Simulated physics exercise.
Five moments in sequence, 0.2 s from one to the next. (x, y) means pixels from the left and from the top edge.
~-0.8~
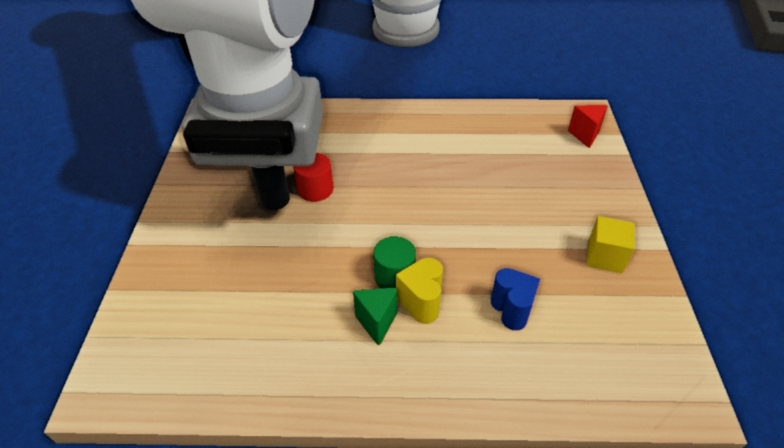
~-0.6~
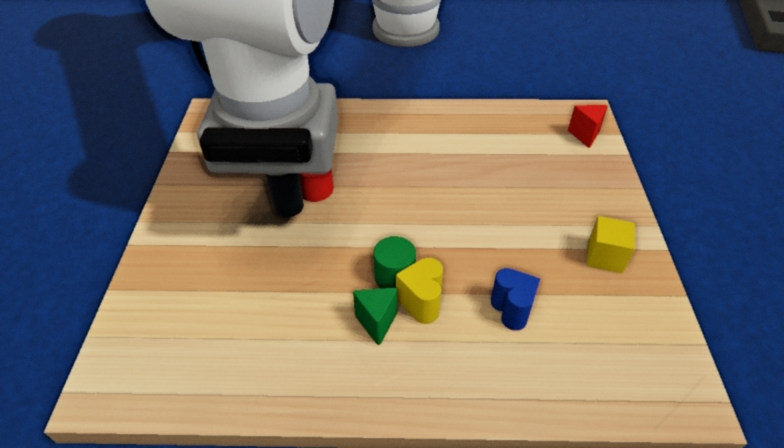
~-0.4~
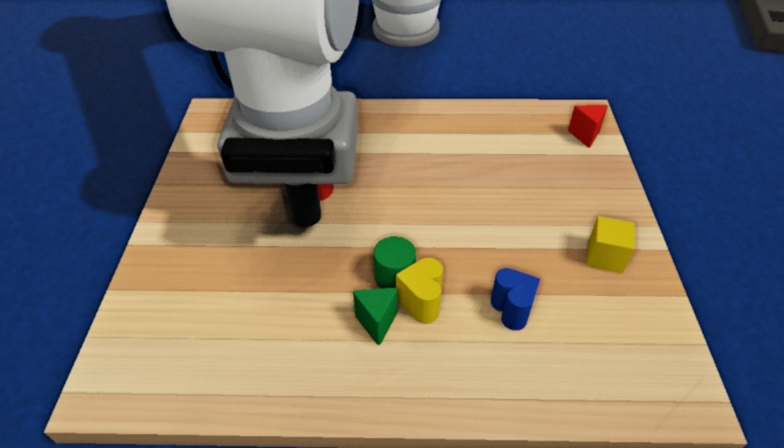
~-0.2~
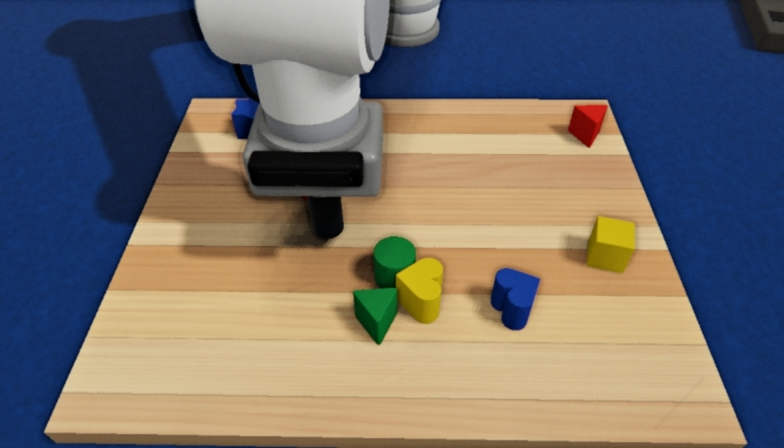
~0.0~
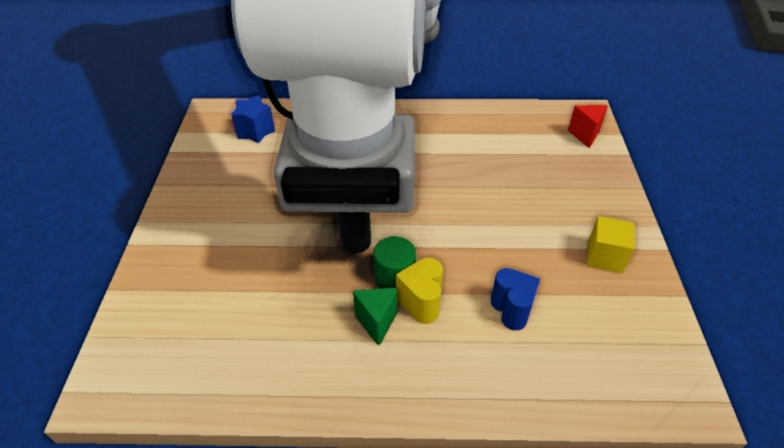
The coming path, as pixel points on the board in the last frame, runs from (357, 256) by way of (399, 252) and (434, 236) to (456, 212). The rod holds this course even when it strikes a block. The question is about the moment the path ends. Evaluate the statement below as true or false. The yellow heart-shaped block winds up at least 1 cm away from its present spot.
Answer: True.
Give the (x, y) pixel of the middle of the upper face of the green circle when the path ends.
The centre of its top will be at (419, 251).
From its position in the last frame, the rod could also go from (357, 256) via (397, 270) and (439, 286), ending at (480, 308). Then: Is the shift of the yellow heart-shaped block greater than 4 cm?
Yes, that is how it ends up.
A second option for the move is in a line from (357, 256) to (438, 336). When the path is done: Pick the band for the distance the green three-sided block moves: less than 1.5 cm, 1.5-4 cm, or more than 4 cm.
Final distance: Less than 1.5 cm.
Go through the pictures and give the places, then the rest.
Rod's lower end (275, 200); green three-sided block (376, 300); green circle (395, 251); yellow heart-shaped block (423, 277), in the first picture.
Rod (289, 207); blocks still, in the second picture.
Rod (307, 216); blocks still, in the third picture.
Rod (329, 228); blocks still, in the fourth picture.
Rod (356, 242); green three-sided block (376, 300); green circle (395, 251); yellow heart-shaped block (423, 277), in the fifth picture.
What follows on the original path. One third of the way, rod (400, 238); green circle (414, 253); yellow heart-shaped block (430, 285).
Two thirds of the way, rod (435, 222); green circle (419, 251); yellow heart-shaped block (430, 286).
At the end, rod (457, 198); green three-sided block still; green circle (419, 251); yellow heart-shaped block (430, 286).
